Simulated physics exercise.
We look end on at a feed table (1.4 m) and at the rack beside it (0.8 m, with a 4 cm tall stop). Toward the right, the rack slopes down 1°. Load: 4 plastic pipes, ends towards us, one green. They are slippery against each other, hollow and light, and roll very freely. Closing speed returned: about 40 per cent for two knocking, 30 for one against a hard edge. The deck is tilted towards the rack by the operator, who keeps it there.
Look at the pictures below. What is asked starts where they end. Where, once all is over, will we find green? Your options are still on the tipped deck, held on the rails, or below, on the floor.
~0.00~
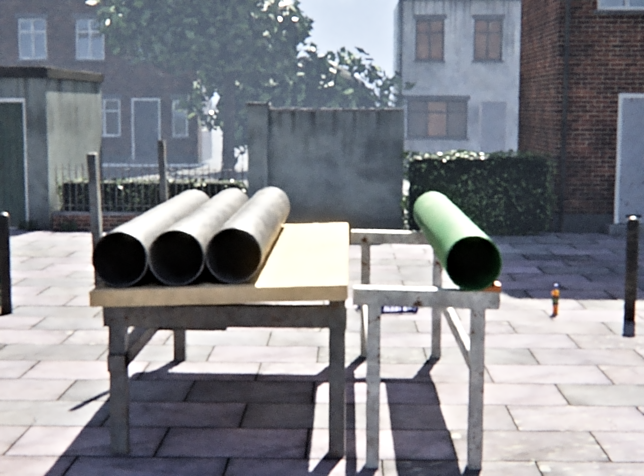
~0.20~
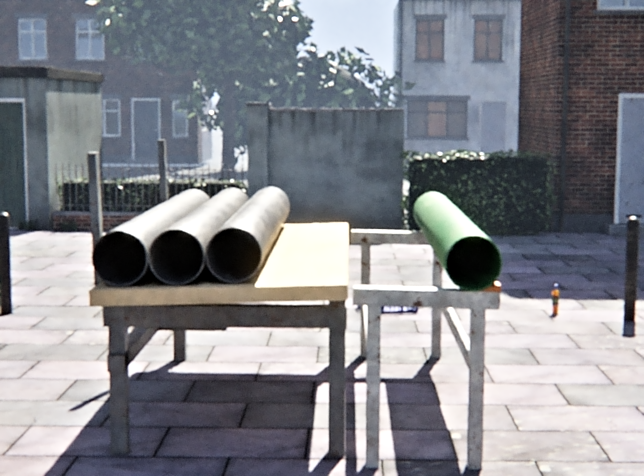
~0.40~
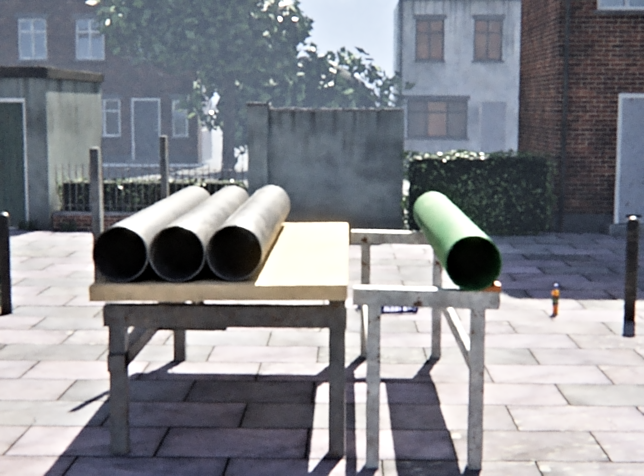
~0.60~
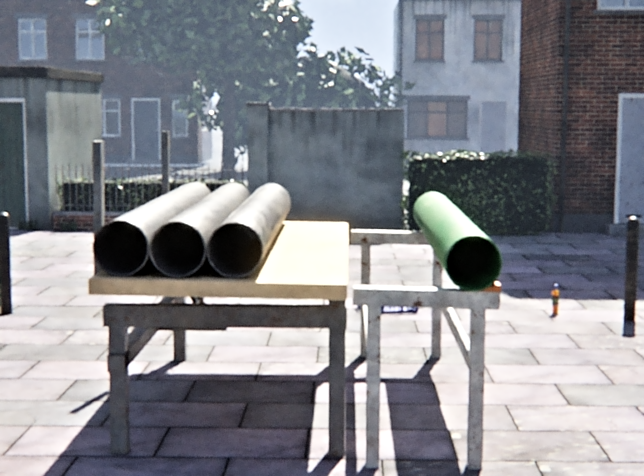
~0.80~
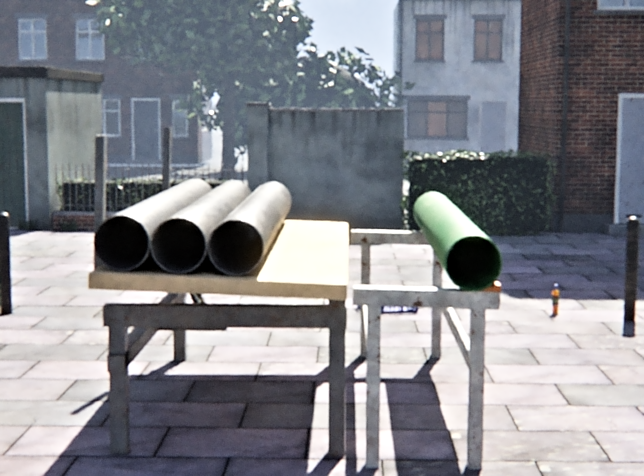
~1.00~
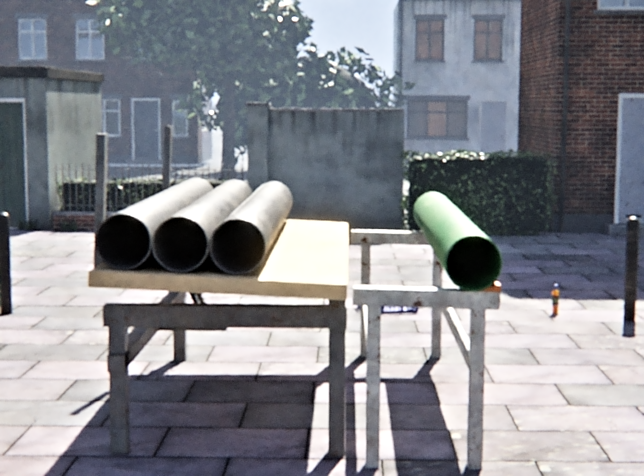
At the end it is held on the rails.
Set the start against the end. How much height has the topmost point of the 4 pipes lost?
0 cm.
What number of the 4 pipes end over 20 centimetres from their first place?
3.
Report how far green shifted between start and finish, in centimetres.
Green: Roughly 5.
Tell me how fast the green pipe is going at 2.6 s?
Estimated speed near 0.0 m/s.
After 2.6 s, green is on the rack, 15 cm from the rack's far end; 0 past the stop so far.
At rest (4.7 s), green is on the rack, 10 cm from the rack's far end; 0 past the stop so far.
